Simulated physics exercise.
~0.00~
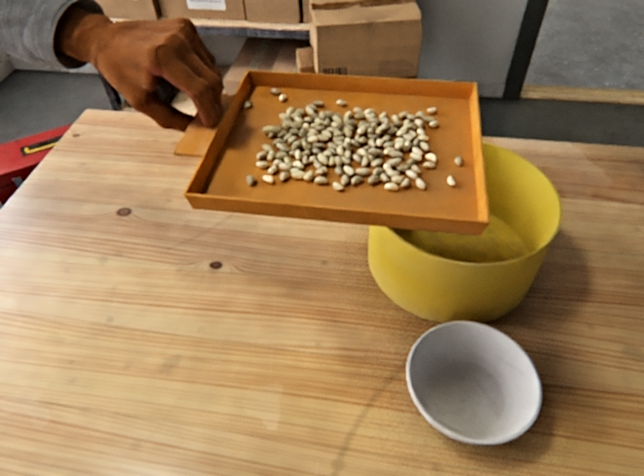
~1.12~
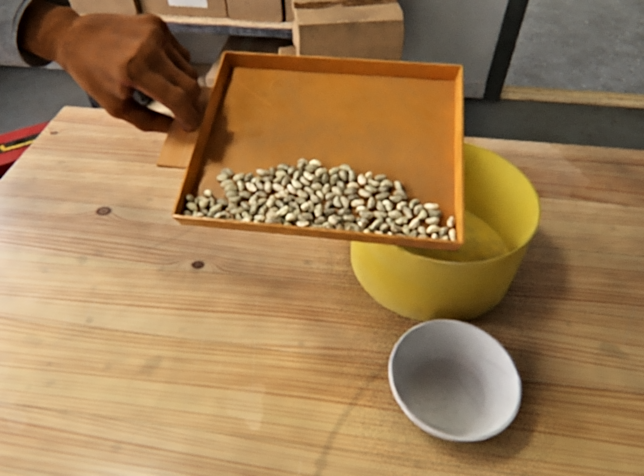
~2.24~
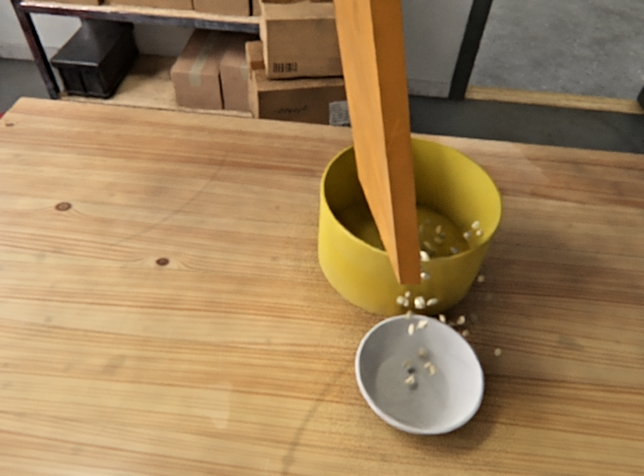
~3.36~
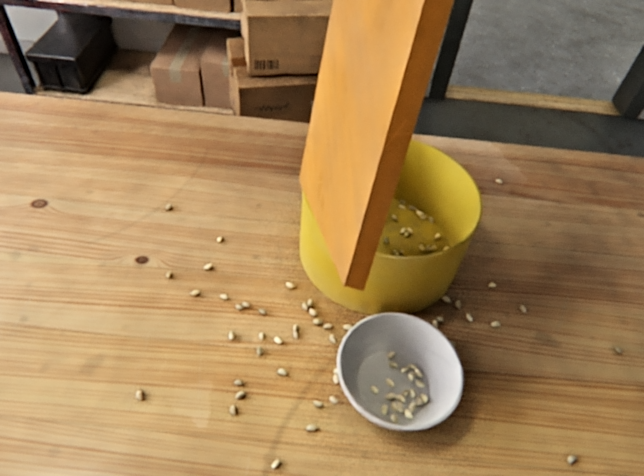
White beans pouring from a hand-tilted orange tray into a yellow pot, some landing in a white bowl and across the table.
